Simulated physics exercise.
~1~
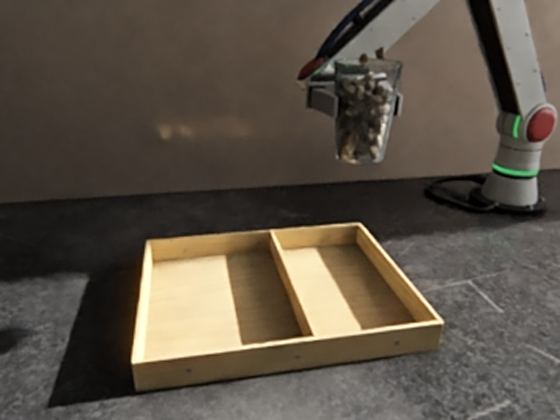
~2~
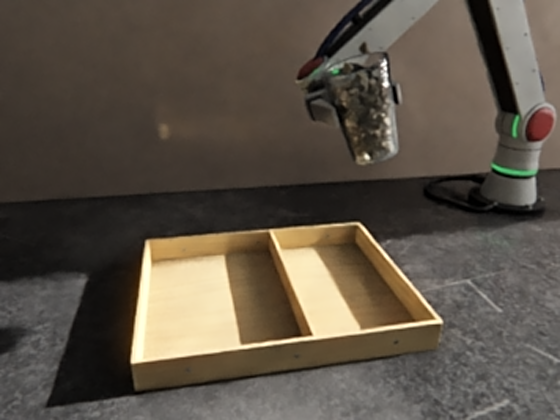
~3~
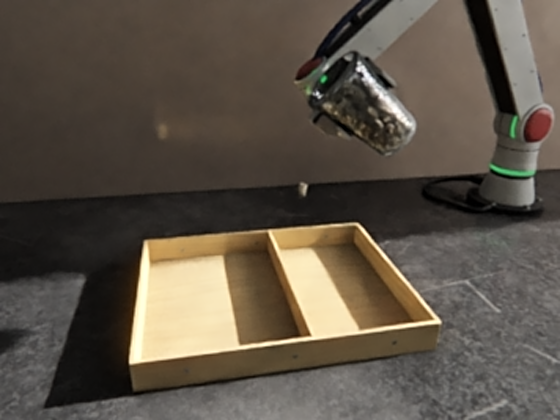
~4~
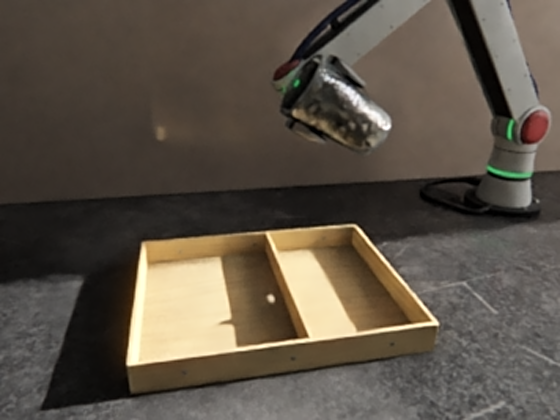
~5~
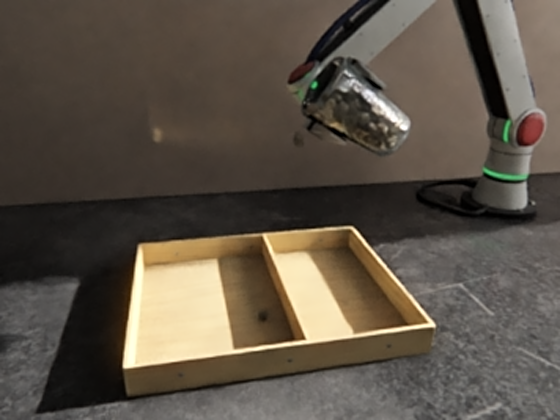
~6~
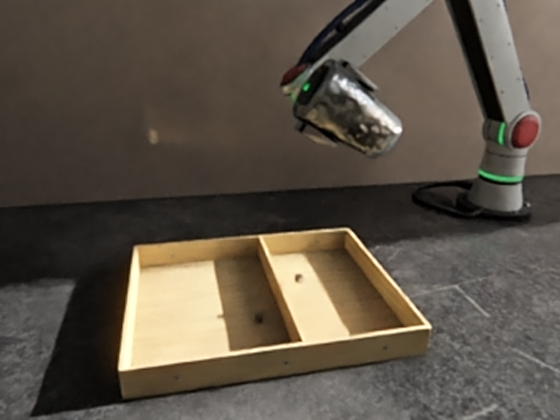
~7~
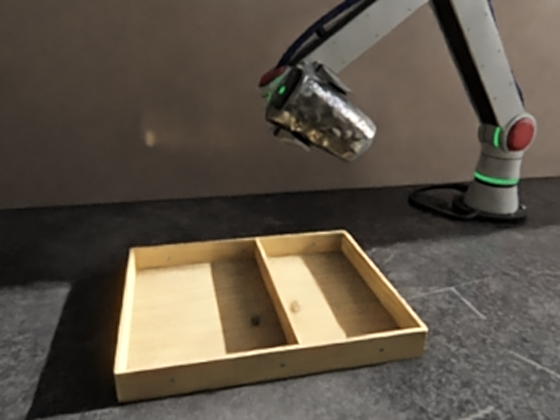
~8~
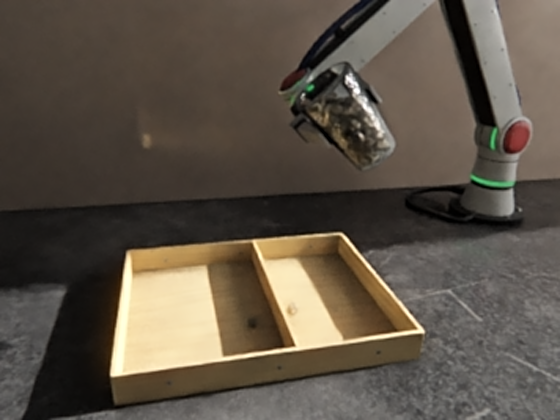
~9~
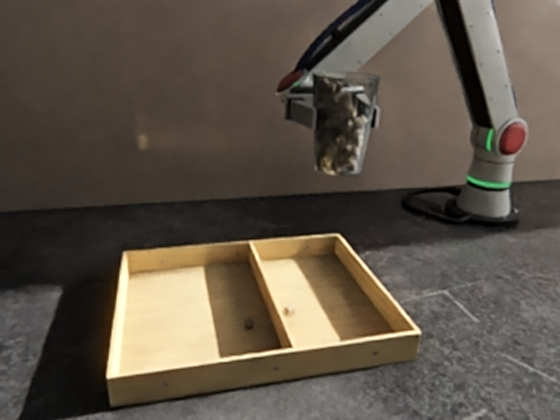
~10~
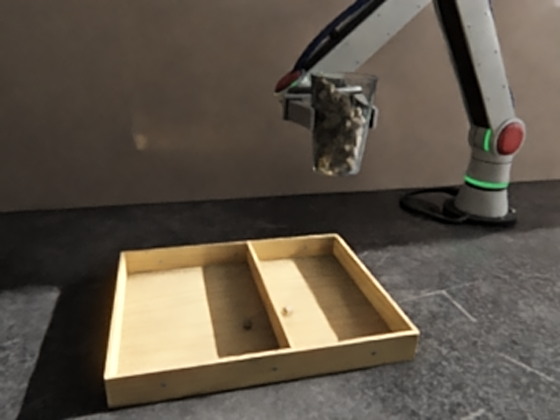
On a dark tabletop, a robot arm tilting a clear beaker of pebbles over a divided wooden tray, dropping two, then righting it.
